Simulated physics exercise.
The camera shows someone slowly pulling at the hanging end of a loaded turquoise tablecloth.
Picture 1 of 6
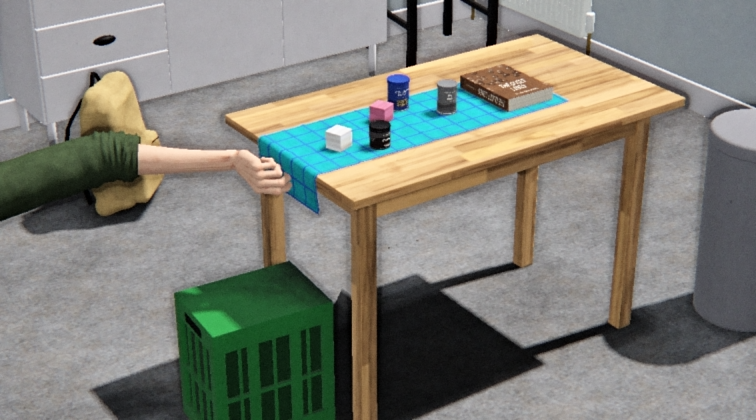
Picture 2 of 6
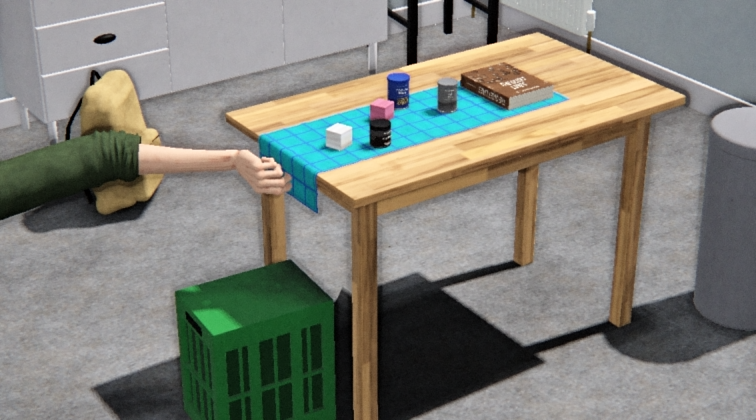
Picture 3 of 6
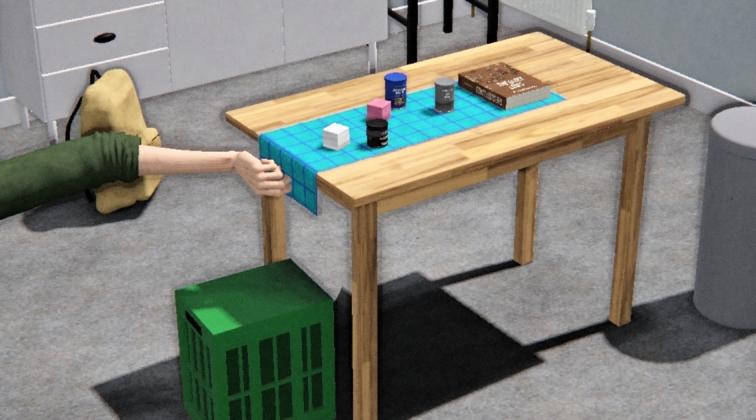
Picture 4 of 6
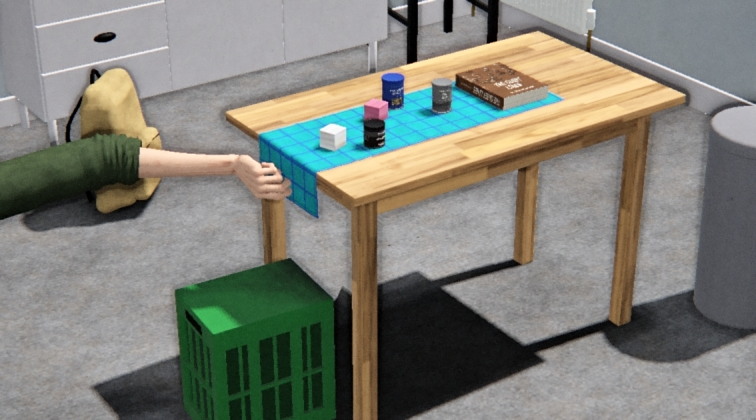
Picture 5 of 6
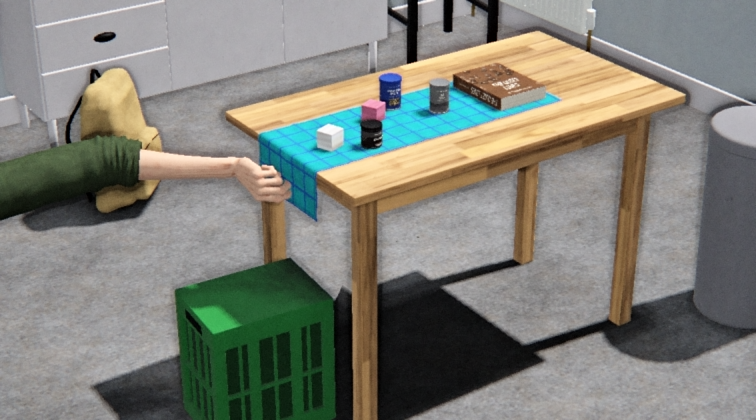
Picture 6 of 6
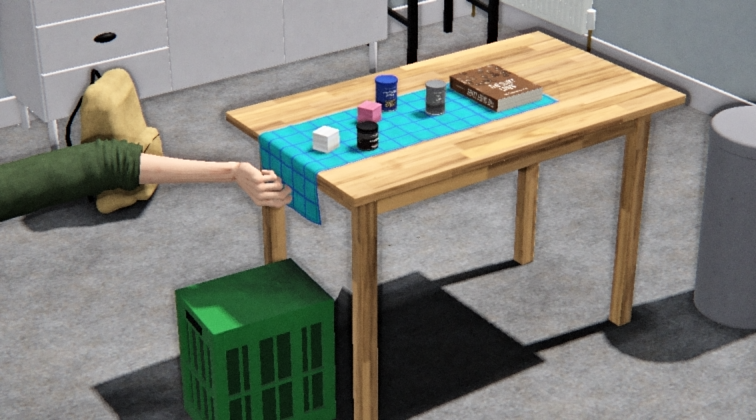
In a grey-floored room with white drawers behind, a wooden table is seen from slightly above by a still camera. A turquoise checked cloth on it carries a white cube, a pink cube, black, blue and grey containers and a brown book, with a green crate below at left. A green-sleeved arm slowly draws the cloth's hanging end downward, and the objects slide slightly left with it.
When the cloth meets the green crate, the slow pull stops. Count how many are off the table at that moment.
Count: Two.
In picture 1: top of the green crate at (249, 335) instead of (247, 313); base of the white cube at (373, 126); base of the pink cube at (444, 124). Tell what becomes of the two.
The white cube? Lost. The pink cube? Safe.
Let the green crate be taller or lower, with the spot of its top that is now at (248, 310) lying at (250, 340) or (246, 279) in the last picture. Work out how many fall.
Respectively 3 and 1.
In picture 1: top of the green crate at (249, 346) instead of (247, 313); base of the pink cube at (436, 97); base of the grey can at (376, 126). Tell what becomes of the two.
Pink cube stays, grey can is gone.
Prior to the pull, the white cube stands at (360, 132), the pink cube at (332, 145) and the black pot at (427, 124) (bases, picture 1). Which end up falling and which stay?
The white cube ends up off; the pink cube ends up off; the black pot stays put.
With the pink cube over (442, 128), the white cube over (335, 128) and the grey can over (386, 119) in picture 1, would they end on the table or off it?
In the end the pink cube is still on top, the white cube is no longer on top, and the grey can is still on top.
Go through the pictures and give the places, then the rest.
Hem (318, 214); white cube (339, 130); black pot (380, 124); pink cube (381, 104); blue can (398, 78); grey can (447, 83); top of the crate (247, 313), in the first frame.
Hem (318, 213); white cube (339, 128), in the second frame.
Hem (317, 216); black pot (377, 123), in the third frame.
Hem (318, 219); pink cube (376, 103); top of the crate (248, 310), in the fourth frame.
Hem (317, 222); blue can (390, 77), in the fifth frame.
Hem (321, 225); white cube (326, 131); black pot (367, 125); pink cube (369, 105); blue can (386, 79); grey can (436, 83), in the sixth frame.
Early on, hem near (288, 233); all still up.
Midway, hem on the crate; white cube gone.
Near the end, hem on the crate; white cube and black pot gone.
Finally, hem on the crate; white cube and black pot gone. The table loses two.
